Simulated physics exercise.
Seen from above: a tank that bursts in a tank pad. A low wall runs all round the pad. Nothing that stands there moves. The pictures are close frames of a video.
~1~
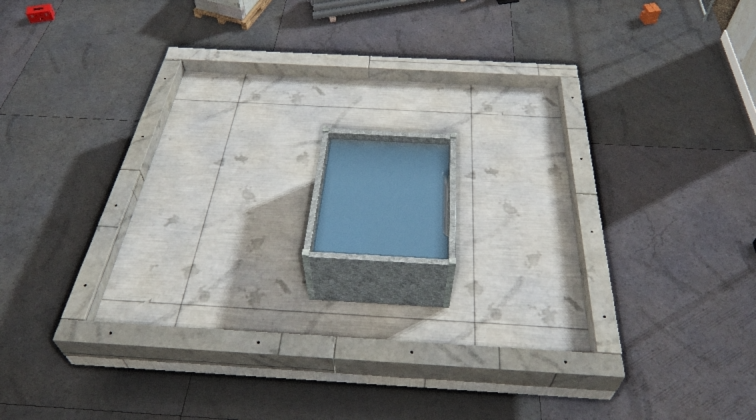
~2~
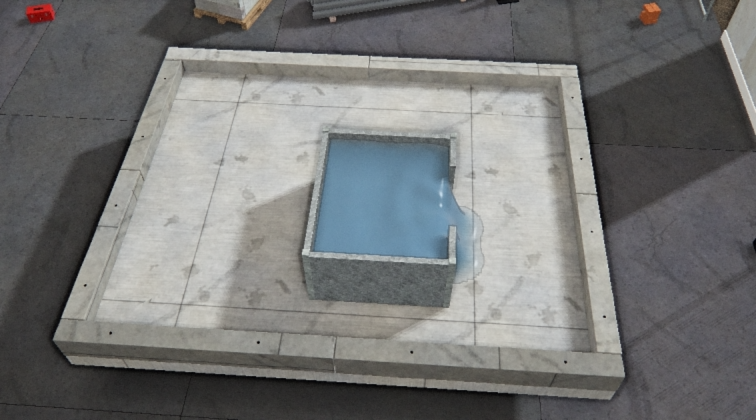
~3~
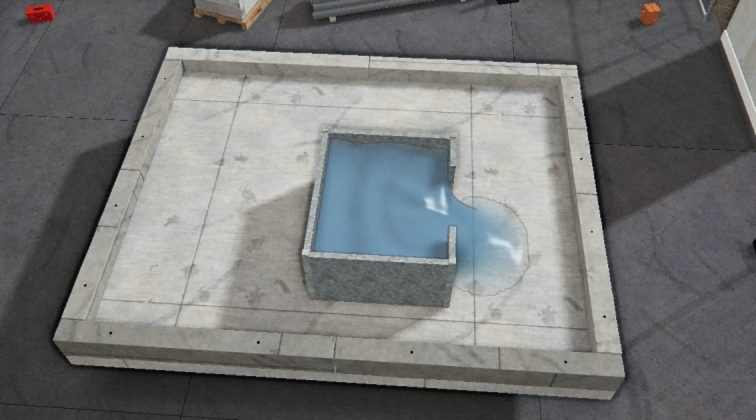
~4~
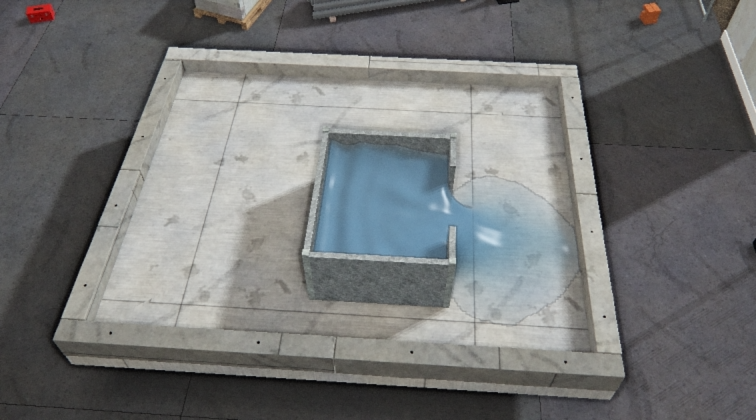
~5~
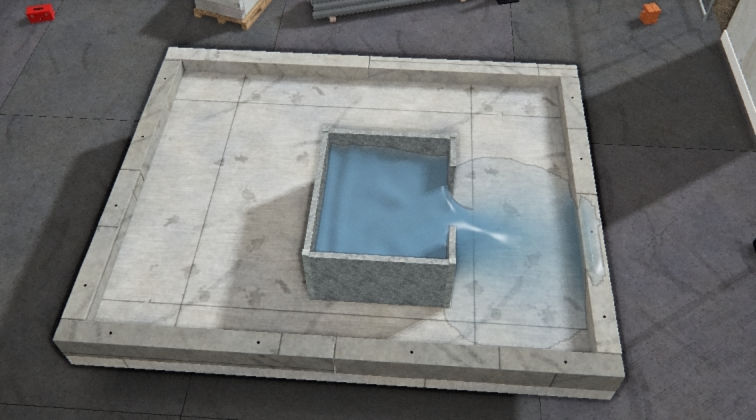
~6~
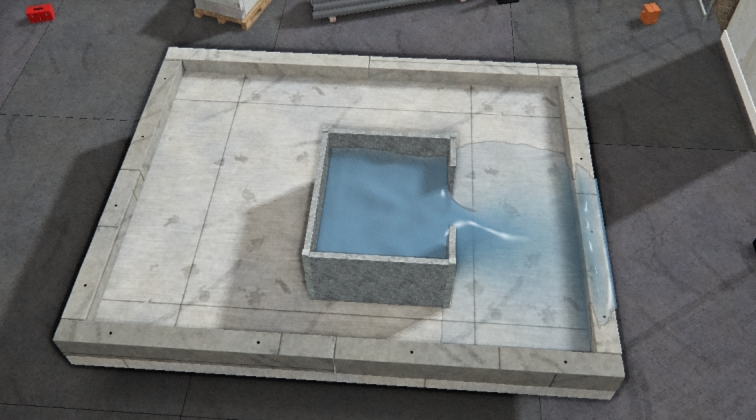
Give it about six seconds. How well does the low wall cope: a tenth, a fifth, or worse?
The share lost is from a tenth to a fifth.
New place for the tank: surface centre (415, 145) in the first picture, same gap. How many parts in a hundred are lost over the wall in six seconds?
Near 18 in a hundred.
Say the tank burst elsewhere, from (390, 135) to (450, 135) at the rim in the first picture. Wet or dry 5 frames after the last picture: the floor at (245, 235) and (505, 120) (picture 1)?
In turn: Not flooded, under water.
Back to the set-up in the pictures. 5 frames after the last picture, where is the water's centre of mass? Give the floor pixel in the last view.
Roughly at (452, 239).
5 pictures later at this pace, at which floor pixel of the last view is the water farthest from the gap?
Close to (552, 94).
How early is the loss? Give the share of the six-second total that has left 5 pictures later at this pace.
I make it 30 per cent.
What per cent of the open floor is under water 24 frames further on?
Roughly 80 per cent.
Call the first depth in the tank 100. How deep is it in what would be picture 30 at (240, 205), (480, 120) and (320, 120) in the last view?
In that order: 0, 12 and 4 per cent.
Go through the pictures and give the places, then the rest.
The first frame shows the water tank at (384, 196) is whole and still.
In the second frame, water pours out at (446, 225) and has run to (465, 275).
In the third frame, the front is at (521, 259), out from the gap at (446, 227).
In the fourth frame, water pours out at (446, 228) and has run to (577, 258).
In the fifth frame, the front is at (584, 317), out from the gap at (446, 228).
In the sixth frame, the front is at a hidden place, out from the gap at (446, 228).
A moment on, water covers 20 % of the floor; the low wall has let 1 % over.
Next, water covers 25 % of the floor; the low wall has let 4 % over.
Then, water covers 35 % of the floor; the low wall has let 12 % over.
Later, water covers 65 % of the floor; the low wall has let 14 % over.
In the end, water covers 80 % of the floor; the low wall has let 14 % over.
